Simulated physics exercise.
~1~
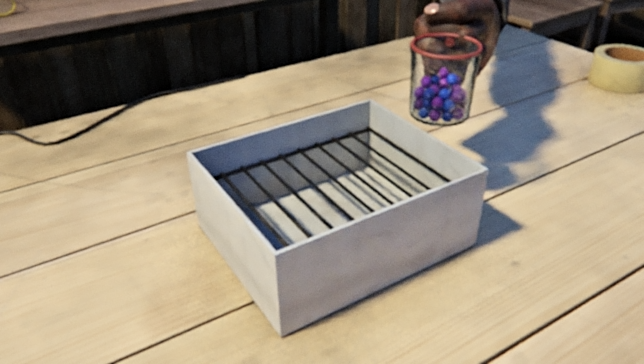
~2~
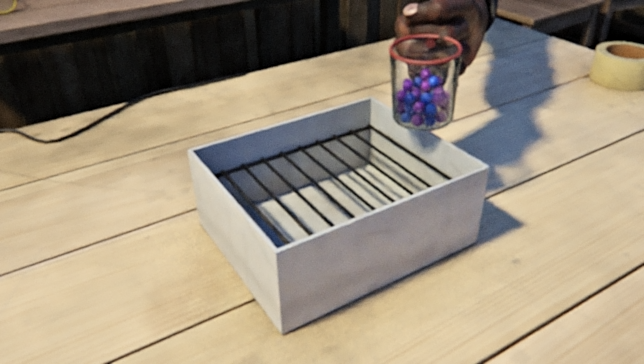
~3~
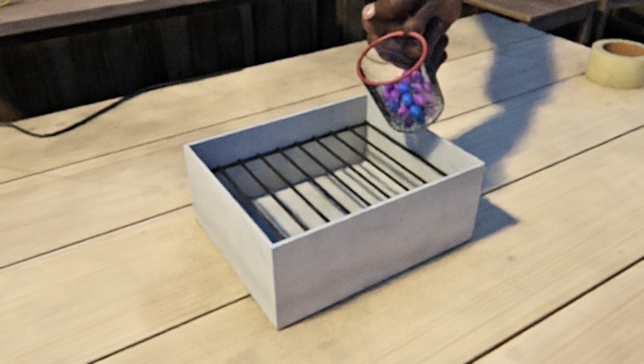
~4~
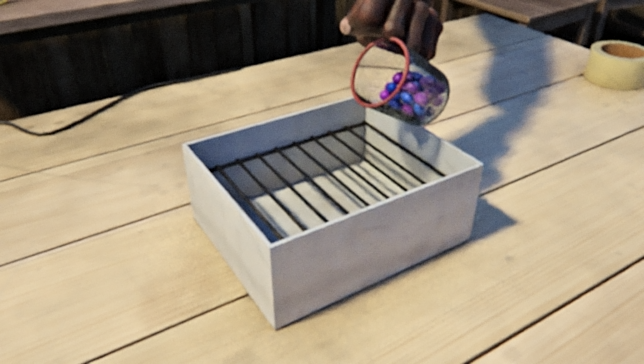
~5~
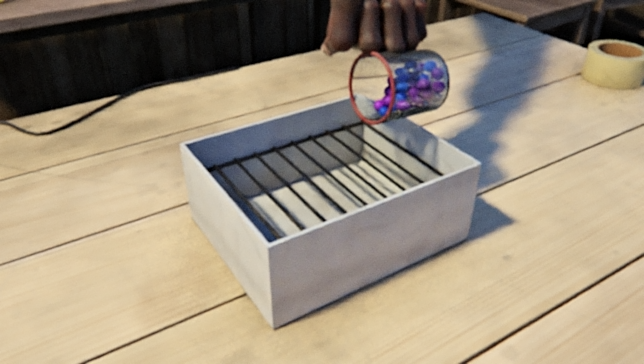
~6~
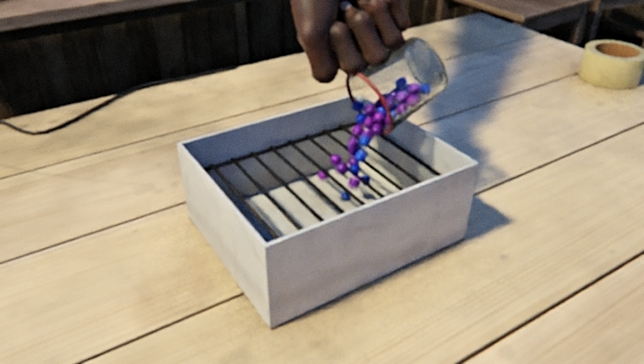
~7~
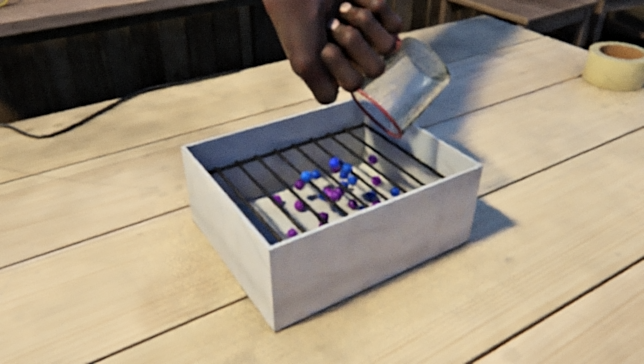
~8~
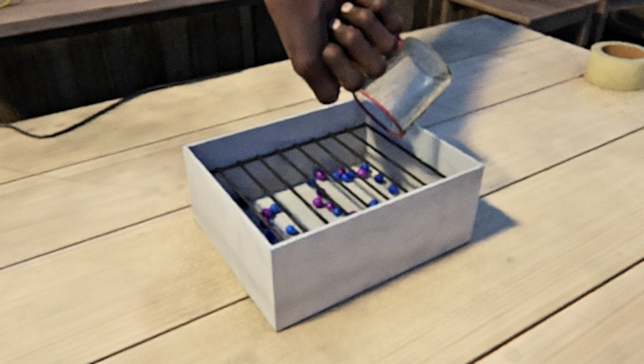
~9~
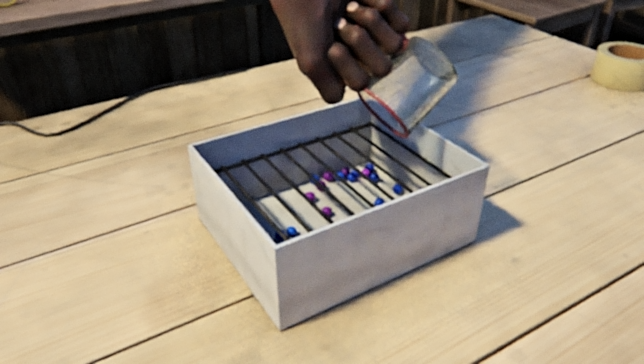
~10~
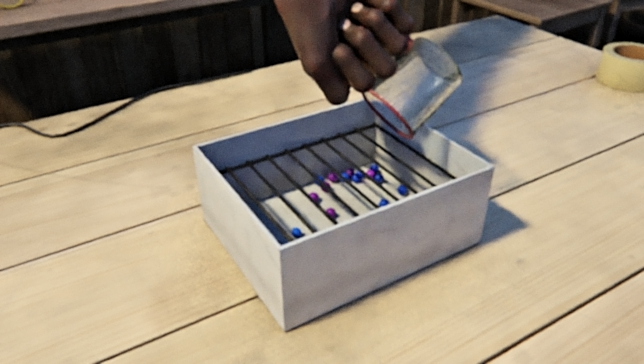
On a wooden table, a hand tipping blue and purple beads from a clear cup onto wires, all ending up beneath them.
